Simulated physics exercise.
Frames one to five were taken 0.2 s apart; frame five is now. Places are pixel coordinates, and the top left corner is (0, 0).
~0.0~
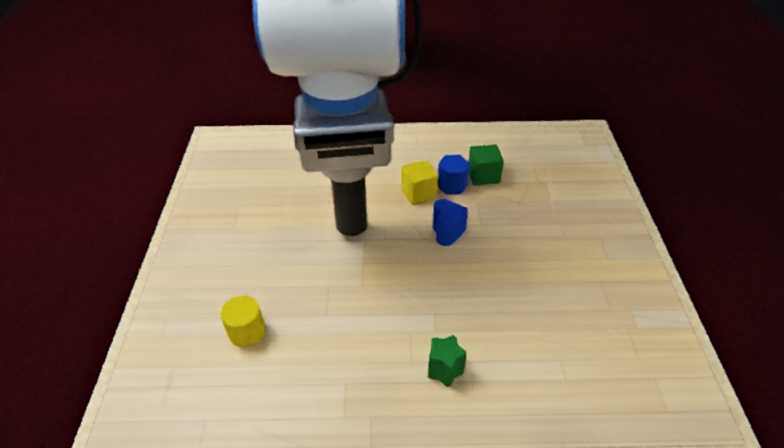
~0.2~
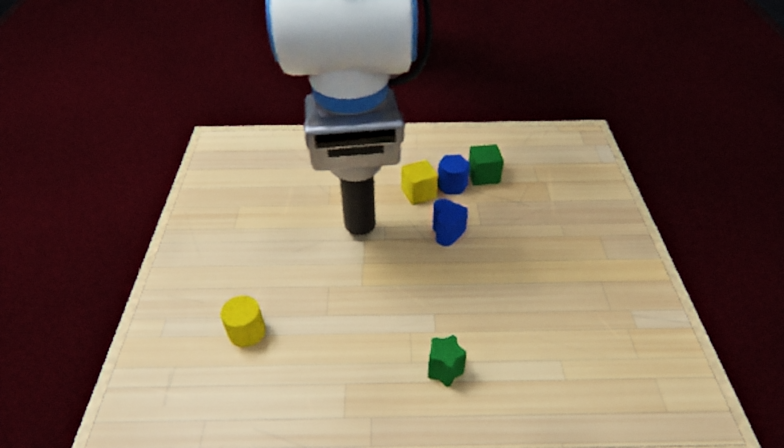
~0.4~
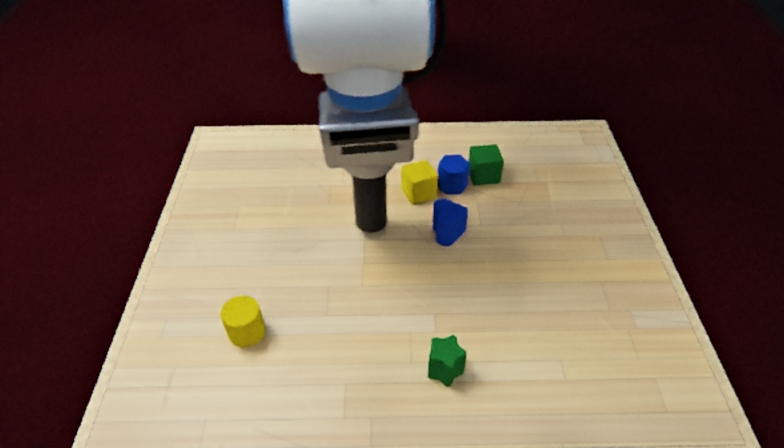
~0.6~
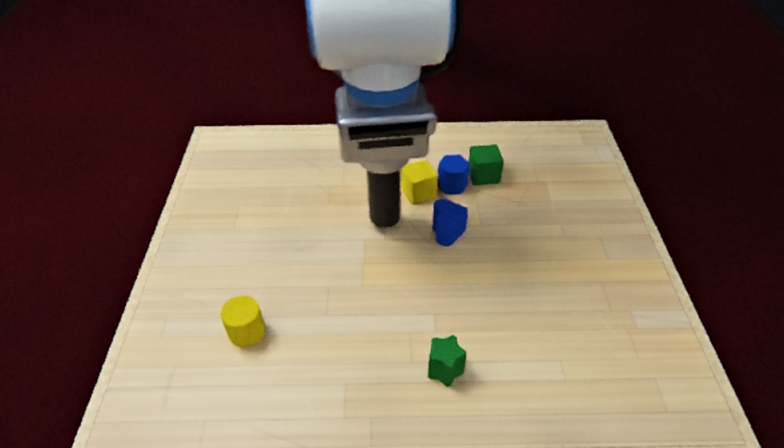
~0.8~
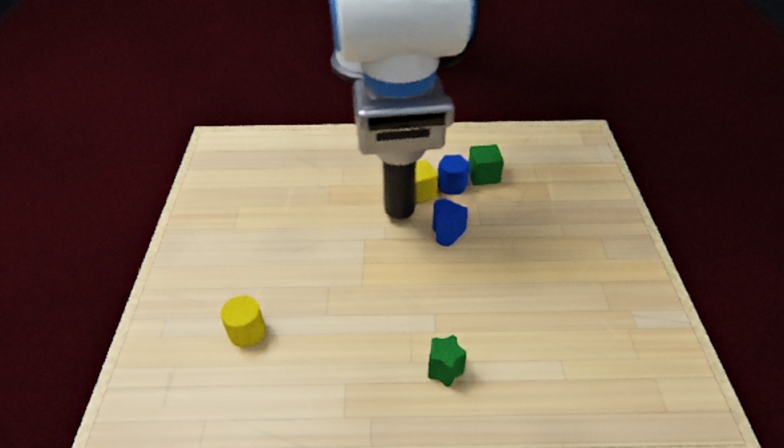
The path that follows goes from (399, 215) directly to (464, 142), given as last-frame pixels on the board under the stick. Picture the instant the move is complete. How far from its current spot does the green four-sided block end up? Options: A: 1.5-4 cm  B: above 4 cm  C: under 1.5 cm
It's C.
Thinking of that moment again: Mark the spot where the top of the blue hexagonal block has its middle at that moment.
At the end it should sit near (467, 156).
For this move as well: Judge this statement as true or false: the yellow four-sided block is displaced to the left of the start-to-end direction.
The statement is correct.
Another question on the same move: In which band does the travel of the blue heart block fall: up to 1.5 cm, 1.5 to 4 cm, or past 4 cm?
Less than 1.5 cm.
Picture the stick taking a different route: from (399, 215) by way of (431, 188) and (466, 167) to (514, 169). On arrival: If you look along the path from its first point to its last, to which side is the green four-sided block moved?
It is pushed towards the right-hand side.
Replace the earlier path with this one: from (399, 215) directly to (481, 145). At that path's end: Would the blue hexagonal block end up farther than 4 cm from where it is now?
Yes, that is what happens.
What follows on the original path. One third of the way, stick at (423, 181); yellow four-sided block at (431, 148), turned 35° anticlockwise; blue hexagonal block at (462, 158), turned 40° clockwise; green four-sided block at (491, 153).
Two thirds of the way, stick at (444, 157); yellow four-sided block at (440, 125), turned 85° anticlockwise; blue hexagonal block at (467, 156), turned 65° clockwise; green four-sided block at (496, 153).
At the end, stick at (465, 135); yellow four-sided block at (440, 114), turned 120° anticlockwise; blue heart block still; blue hexagonal block at (467, 156), turned 65° clockwise; green four-sided block at (496, 153).
